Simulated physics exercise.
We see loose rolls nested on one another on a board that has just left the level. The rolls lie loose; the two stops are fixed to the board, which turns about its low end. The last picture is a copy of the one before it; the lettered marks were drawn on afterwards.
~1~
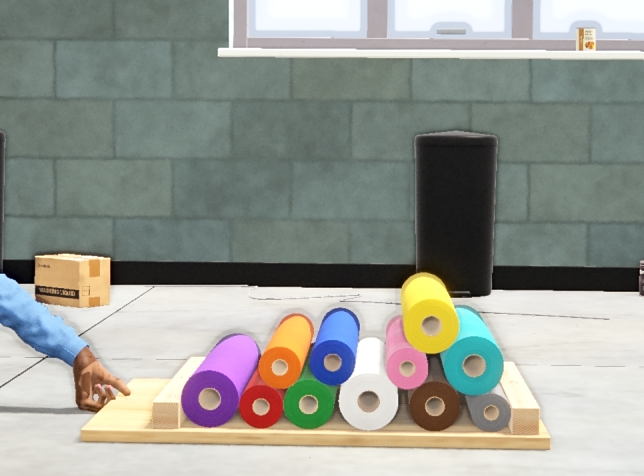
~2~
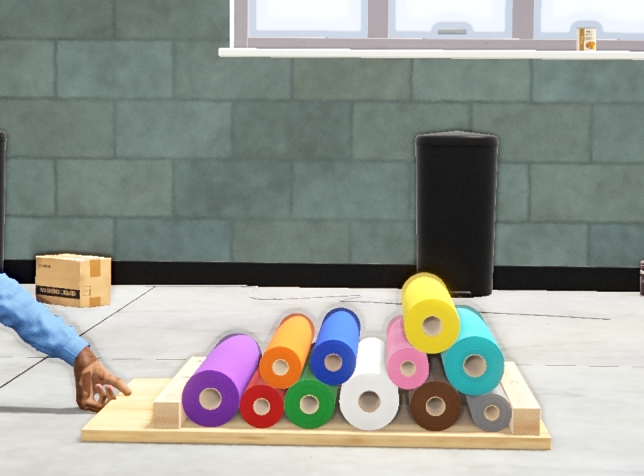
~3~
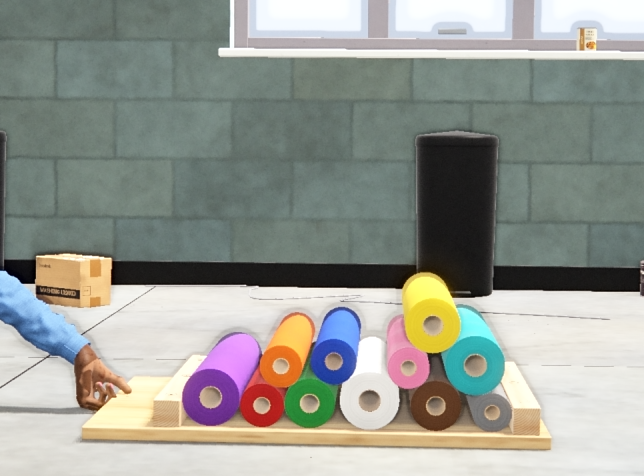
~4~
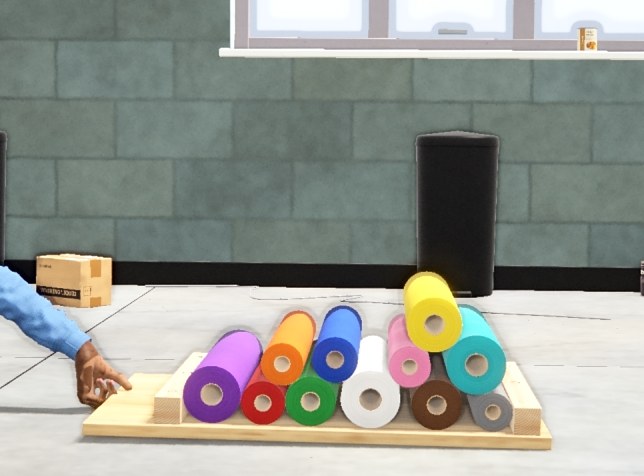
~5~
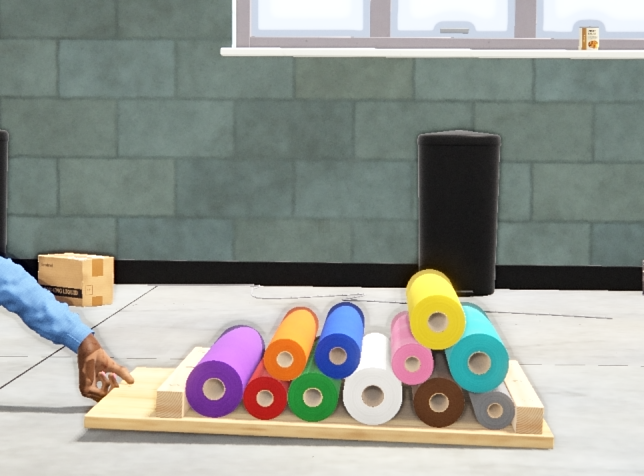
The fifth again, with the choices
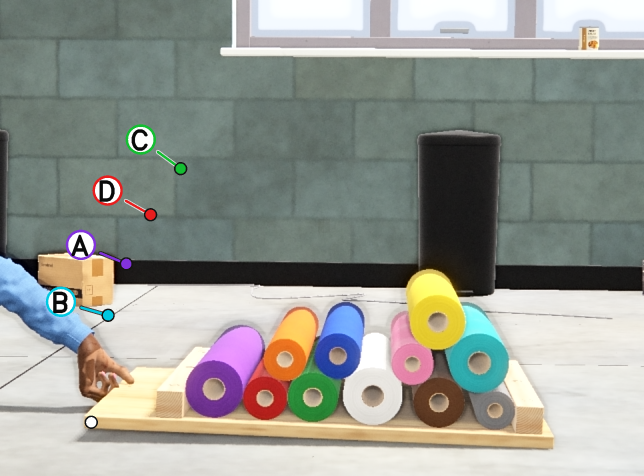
On a pale floor by a green block wall, a hand slightly raising the left end of a board of coloured rolls.
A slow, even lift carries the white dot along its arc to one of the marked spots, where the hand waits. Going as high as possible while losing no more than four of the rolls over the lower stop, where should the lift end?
Mark C is as high as it can go.
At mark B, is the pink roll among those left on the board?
Yes, with B.
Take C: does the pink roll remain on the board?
No, with C.
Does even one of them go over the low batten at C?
Yes.
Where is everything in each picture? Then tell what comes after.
Blue roll (333, 362); turquoise roll (474, 366); pink roll (407, 368), in the first picture.
Pink roll (408, 368); yellow roll (432, 326), in the second picture.
Board (322, 397); purple roll (211, 397); red roll (262, 405); blue roll (334, 361), in the third picture.
Board (323, 395); purple roll (212, 394); red roll (263, 403), in the fourth picture.
Board (324, 391); purple roll (214, 389); red roll (265, 398), in the fifth picture.
On the marked copy, A at (126, 264); B at (108, 315); C at (181, 169); D at (151, 215); the white dot at (91, 422).
Following C. Soon after the start, board at 20°.
Later, board at 36°.
In the end, board at 36°, three over the low batten (turquoise, pink, yellow).
As for the rest, A three over the low batten (turquoise, pink, yellow); B two over the low batten (turquoise, yellow); D three over the low batten (turquoise, pink, yellow).
